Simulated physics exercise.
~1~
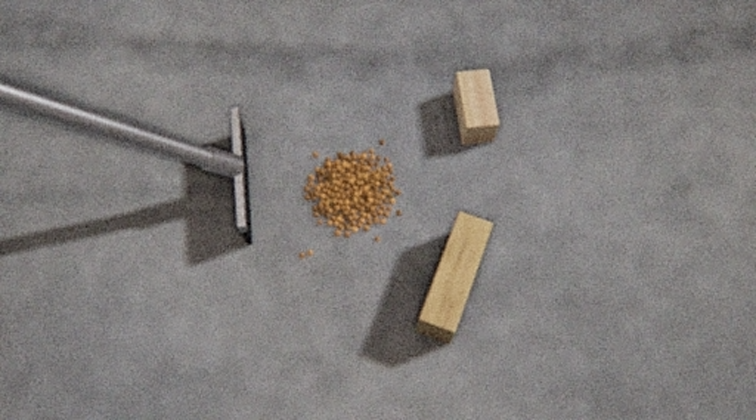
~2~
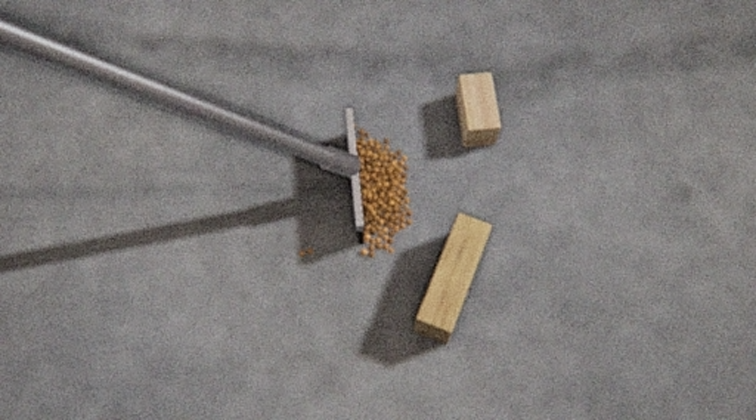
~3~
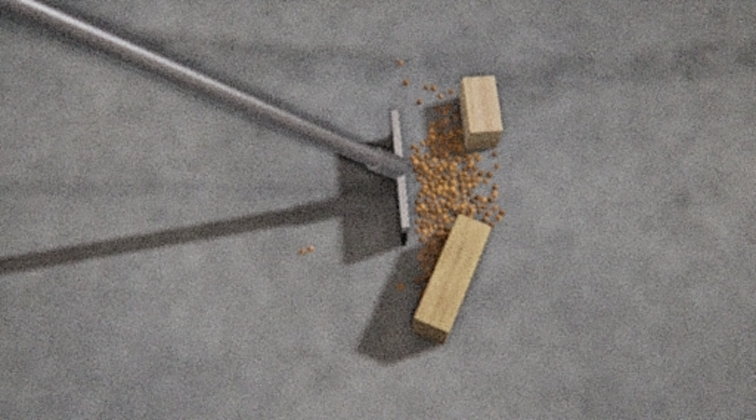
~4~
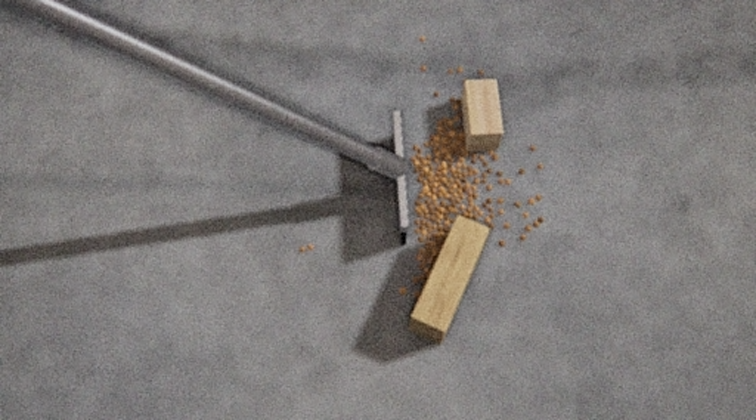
To begin with, a small heap of round, golden-brown roasted chickpeas lies on a grey floor, between a long-handled squeegee on the left and two wooden blocks on the right. The squeegee moves right and pushes the heap along, leaving a stray piece or two behind. It then presses the pieces up against the blocks, where they crowd the opening and a few scatter upward. The blade stops short of the blocks while some pieces spill through the gap and spread beyond it. At the end, most remain bunched between the blade and the blocks.
